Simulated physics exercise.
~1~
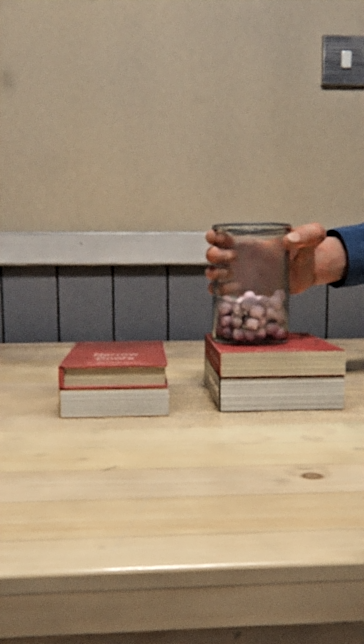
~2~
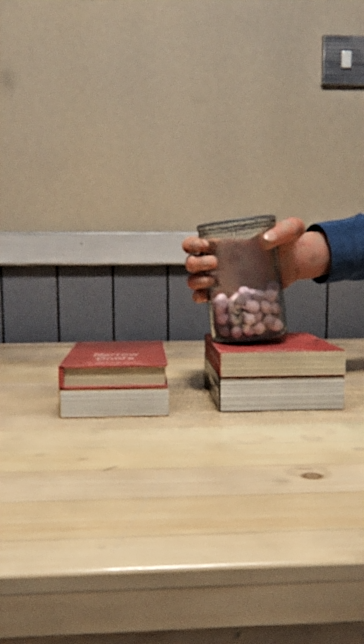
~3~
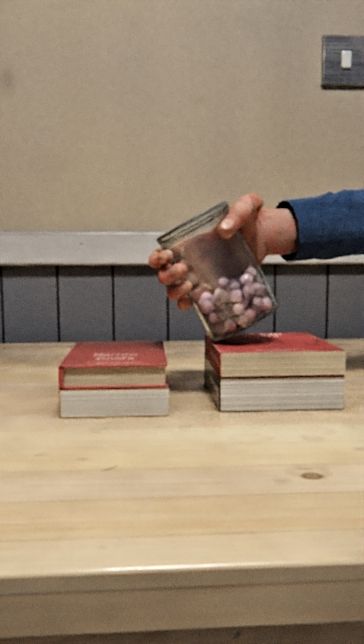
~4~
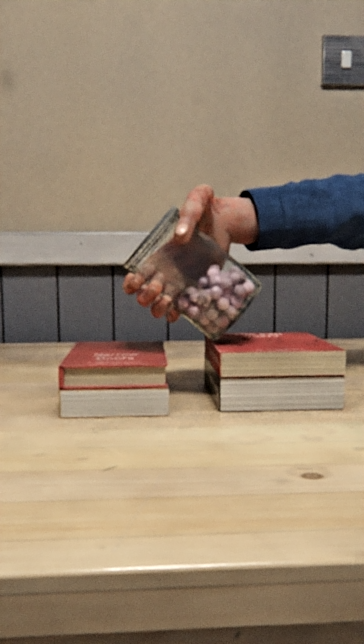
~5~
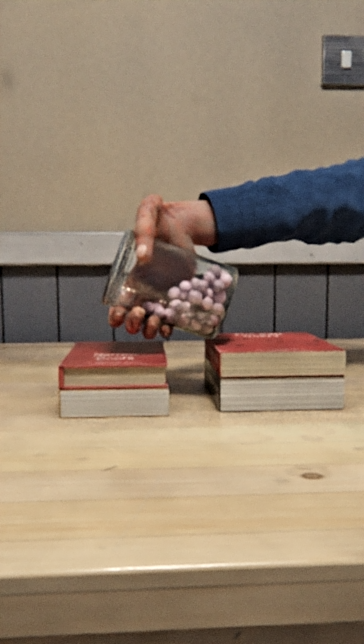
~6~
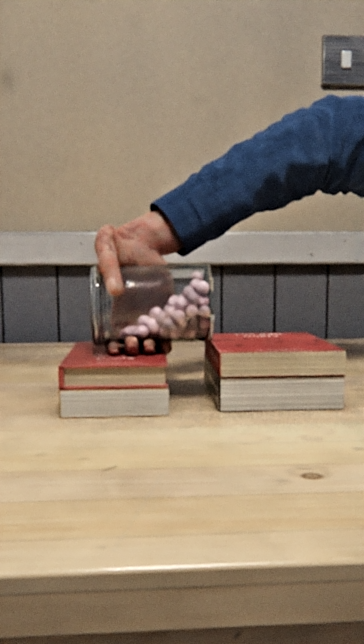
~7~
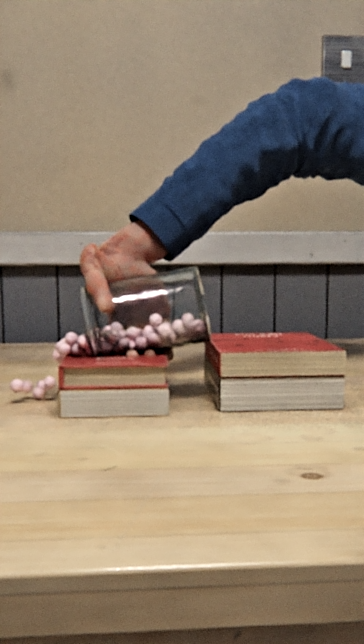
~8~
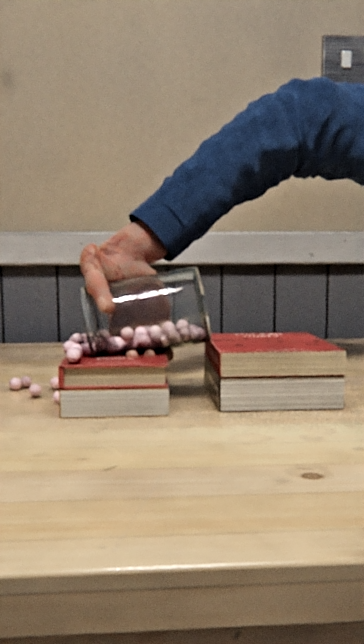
Open glass jar of pinkish balls being tipped left by a hand onto a smaller book pile, some balls spilling across the table.
